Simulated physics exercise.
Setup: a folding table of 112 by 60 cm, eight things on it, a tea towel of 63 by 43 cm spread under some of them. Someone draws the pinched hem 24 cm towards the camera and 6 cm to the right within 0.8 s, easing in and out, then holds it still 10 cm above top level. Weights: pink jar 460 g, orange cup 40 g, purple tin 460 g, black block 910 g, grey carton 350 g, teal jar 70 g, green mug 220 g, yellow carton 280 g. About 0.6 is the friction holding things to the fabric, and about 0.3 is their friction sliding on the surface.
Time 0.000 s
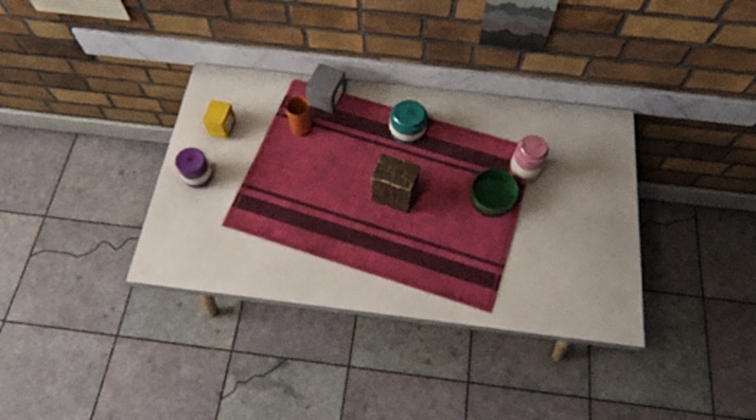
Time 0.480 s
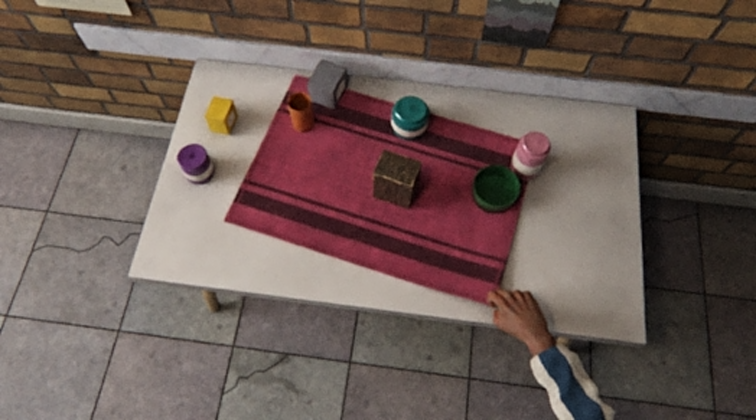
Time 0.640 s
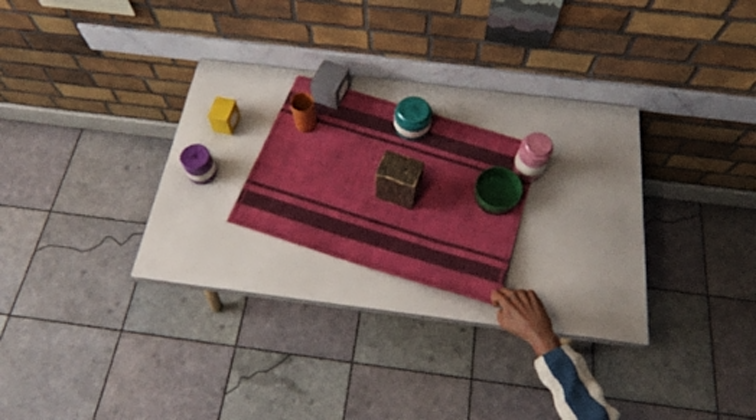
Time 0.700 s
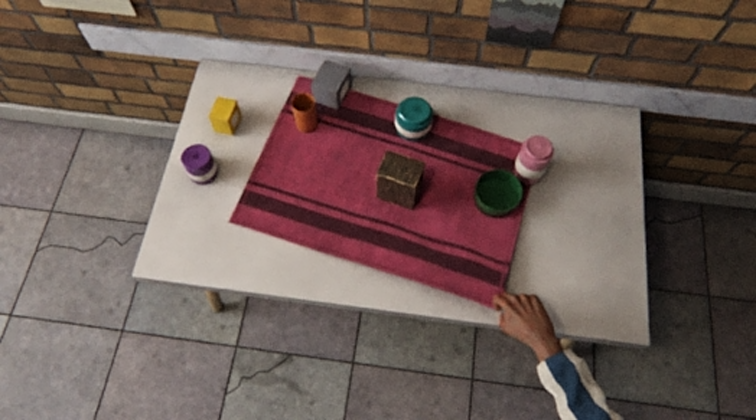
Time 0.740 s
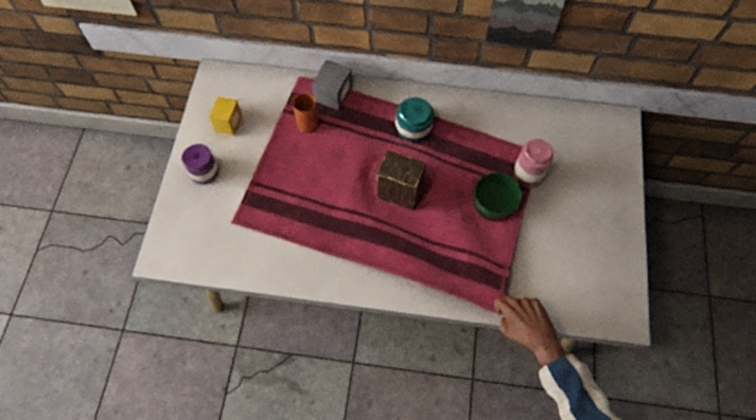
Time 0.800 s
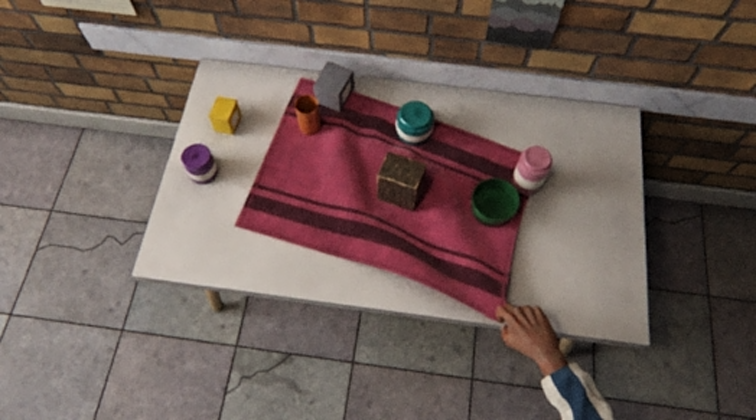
A hand reached in at the front edge of a table, pinched the corner of a red striped cloth and drew it slightly towards the viewer, wrinkling it, while the things on top barely shifted.
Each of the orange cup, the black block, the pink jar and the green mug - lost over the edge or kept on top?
Outcome: The orange cup winds up on; the black block winds up on; the pink jar winds up on; the green mug winds up on.
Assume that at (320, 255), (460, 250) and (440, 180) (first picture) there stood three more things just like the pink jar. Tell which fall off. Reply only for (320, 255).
At that spot, the copy ends up off the top.
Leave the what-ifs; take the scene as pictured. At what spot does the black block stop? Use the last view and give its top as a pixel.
It comes to rest at about (438, 274).
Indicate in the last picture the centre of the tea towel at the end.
Close to (423, 277) in pixels.
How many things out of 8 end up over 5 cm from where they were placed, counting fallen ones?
It adds up to 6.
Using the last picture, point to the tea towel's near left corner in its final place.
(253, 296).
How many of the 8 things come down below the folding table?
The count is 0.
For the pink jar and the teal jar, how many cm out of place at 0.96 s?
Estimate: Pink jar near 10 cm, teal jar near 8 cm.
After 1.0 s, 95 % of the tea towel is still over the top; pink jar 11 cm off its start, green mug 10 cm off its start, black block 8 cm off its start.
After 1.1 s, 85 % of the tea towel is still over the top; pink jar 20 cm off its start, green mug 19 cm off its start, black block 16 cm off its start.
After 1.3 s, 75 % of the tea towel is still over the top; pink jar 27 cm off its start at (585, 257), green mug 26 cm off its start at (535, 295), black block 22 cm off its start at (433, 261).
After 1.4 s, 70 % of the tea towel is still over the top; pink jar 30 cm off its start, green mug 28 cm off its start, black block 25 cm off its start.
After 3.0 s, 70 % of the tea towel is still over the top; pink jar 30 cm off its start at (588, 269), green mug 28 cm off its start at (538, 307), black block 25 cm off its start at (438, 274), orange cup 22 cm off its start at (343, 176).
